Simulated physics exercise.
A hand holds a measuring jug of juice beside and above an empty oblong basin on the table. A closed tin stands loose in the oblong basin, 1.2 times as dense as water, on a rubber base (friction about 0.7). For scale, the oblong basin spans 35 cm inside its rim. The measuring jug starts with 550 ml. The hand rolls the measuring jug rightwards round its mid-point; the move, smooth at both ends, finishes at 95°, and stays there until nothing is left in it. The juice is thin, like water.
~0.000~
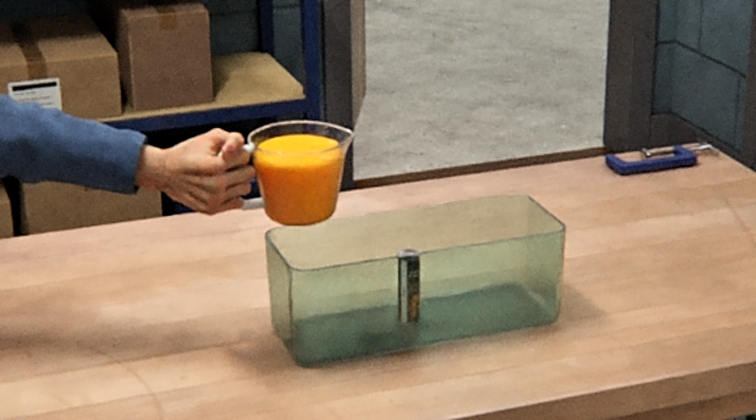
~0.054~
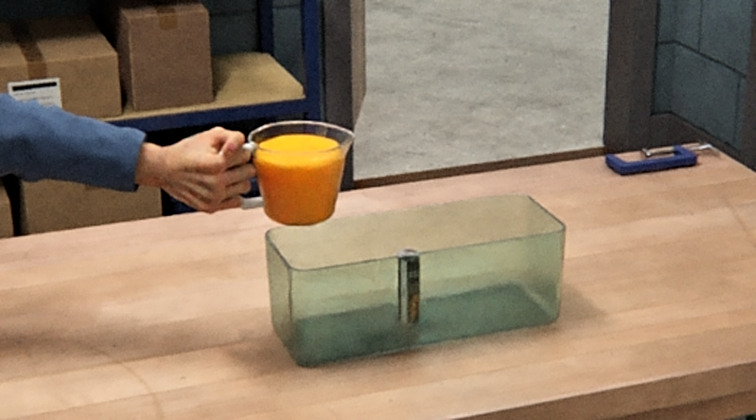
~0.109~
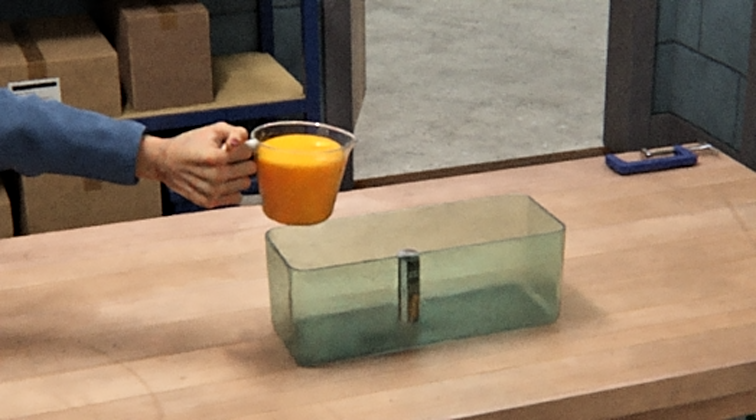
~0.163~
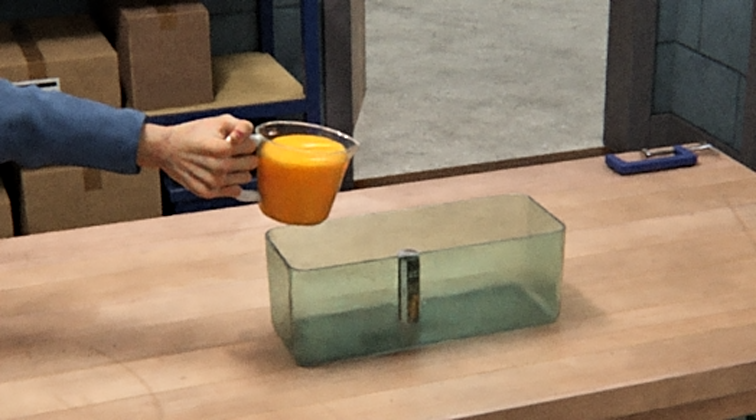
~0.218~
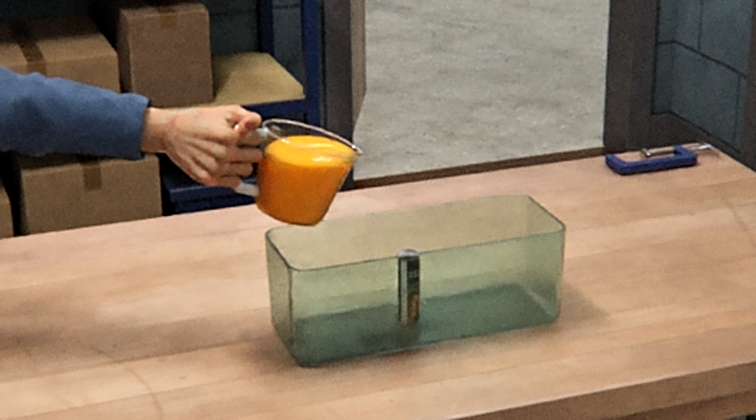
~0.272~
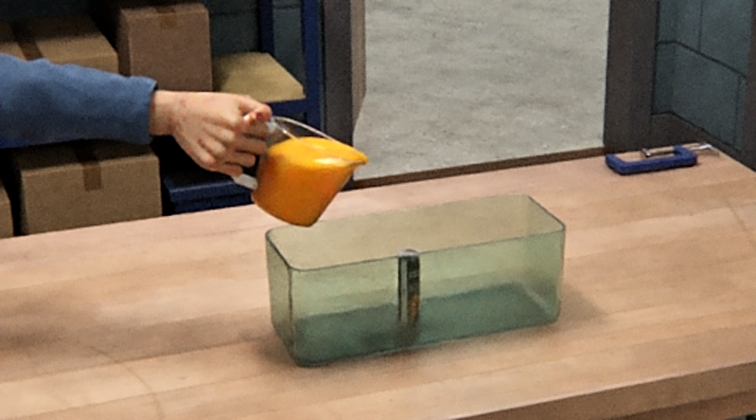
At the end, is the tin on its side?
It topples.
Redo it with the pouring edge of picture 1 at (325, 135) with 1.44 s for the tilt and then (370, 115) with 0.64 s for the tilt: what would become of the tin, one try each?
First it keeps standing; then it topples.
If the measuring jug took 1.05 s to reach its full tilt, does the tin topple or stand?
The tin topples.
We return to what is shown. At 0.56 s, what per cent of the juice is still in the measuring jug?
Near 50 in a hundred.
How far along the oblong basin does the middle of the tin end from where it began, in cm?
About 8.0 cm.
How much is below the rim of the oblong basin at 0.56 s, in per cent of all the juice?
Some 30 per cent.
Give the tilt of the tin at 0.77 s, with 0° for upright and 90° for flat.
It is at some 10°.
Then, 0.56 s in, the tilt is 82° and 50 per cent is still to pour; the tin stands where it began.
Then, 0.77 s in, the tilt is 95° and 10 per cent is still to pour; the tin leans 9°.
Then, 1.00 s in, the tilt is 95° and 1 per cent is still to pour; the tin lies on its side.
Then, 1.24 s in, the tilt is 95° and 0 per cent is still to pour; the tin lies on its side.
Finally, the tin lies on its side.
